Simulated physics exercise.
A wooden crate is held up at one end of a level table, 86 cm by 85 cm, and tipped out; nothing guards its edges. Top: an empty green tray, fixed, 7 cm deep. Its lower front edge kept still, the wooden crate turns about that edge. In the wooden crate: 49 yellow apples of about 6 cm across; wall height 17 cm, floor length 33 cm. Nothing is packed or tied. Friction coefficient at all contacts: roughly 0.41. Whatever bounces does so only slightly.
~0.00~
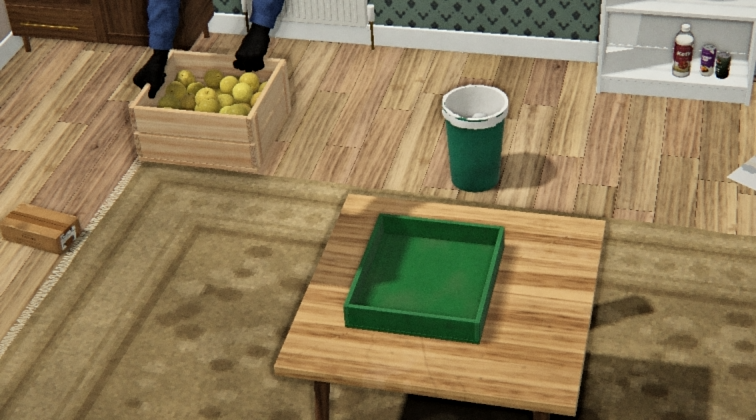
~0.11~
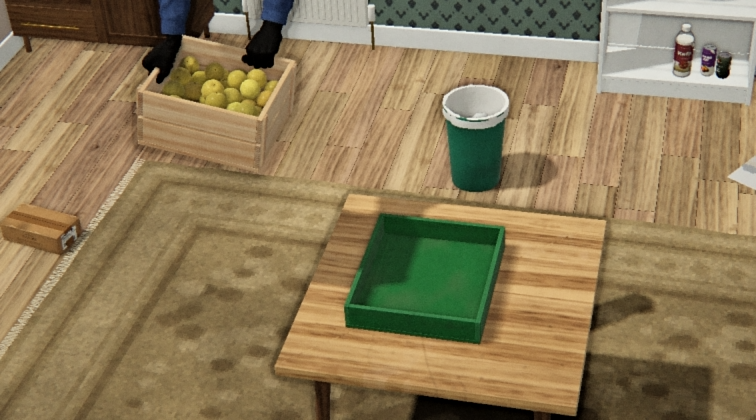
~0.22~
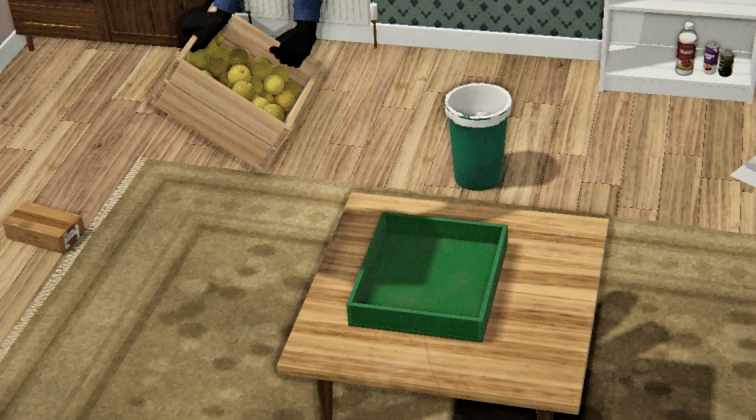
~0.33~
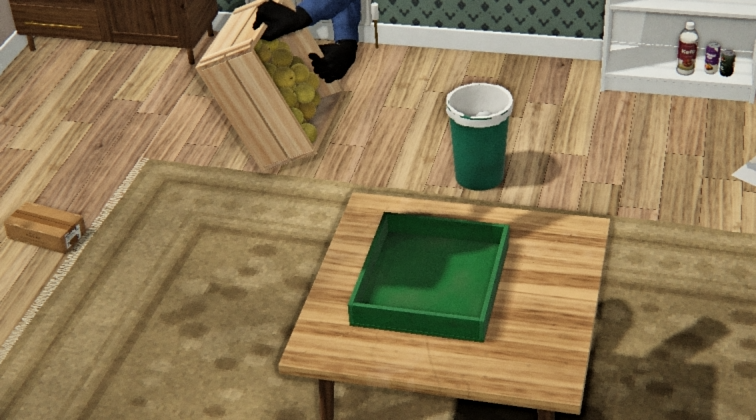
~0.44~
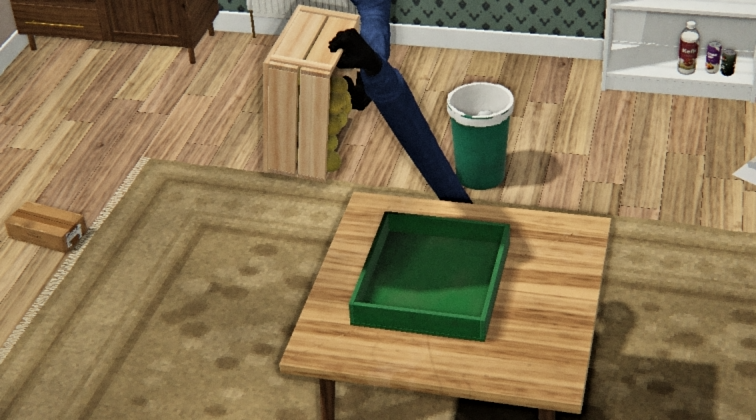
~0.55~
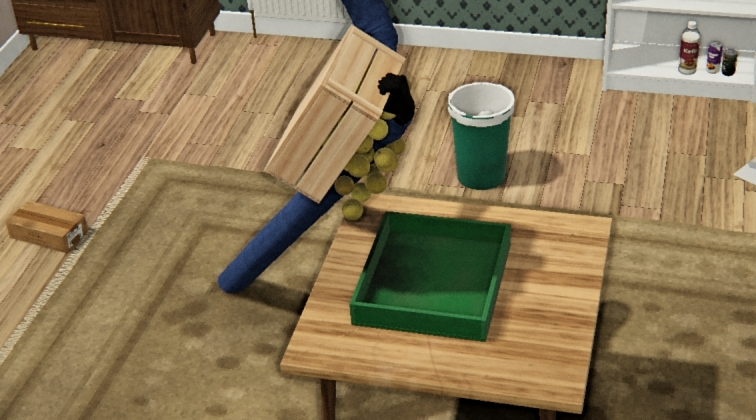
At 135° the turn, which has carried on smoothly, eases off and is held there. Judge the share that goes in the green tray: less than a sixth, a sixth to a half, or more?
The count passes one half of the whole.
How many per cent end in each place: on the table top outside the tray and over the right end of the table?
Result: Near 5 % and near 10 %.
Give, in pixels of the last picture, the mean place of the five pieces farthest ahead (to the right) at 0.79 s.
I'd say near (522, 256).
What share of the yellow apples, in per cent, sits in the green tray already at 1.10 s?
I'd say near 75 per cent at that moment.
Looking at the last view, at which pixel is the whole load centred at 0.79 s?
About (438, 262).
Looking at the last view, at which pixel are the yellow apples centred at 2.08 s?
About (451, 277).
After 0.79 s, tilt 135°; 30 in the green tray, 9 on the table top outside the tray and 10 in the air.
After 1.10 s, tilt 135°; 37 in the green tray, 9 on the table top outside the tray, 2 over the right end of the table and 1 over the table's other edges.
After 1.53 s, tilt 135°; 39 in the green tray, 5 on the table top outside the tray, 4 over the right end of the table and 1 over the table's other edges.
Final count (at 2.08 s), 39 in the green tray, 2 on the table top outside the tray, 5 over the right end of the table and 3 over the table's other edges. Asked share, 39 of 49, 80 per cent.
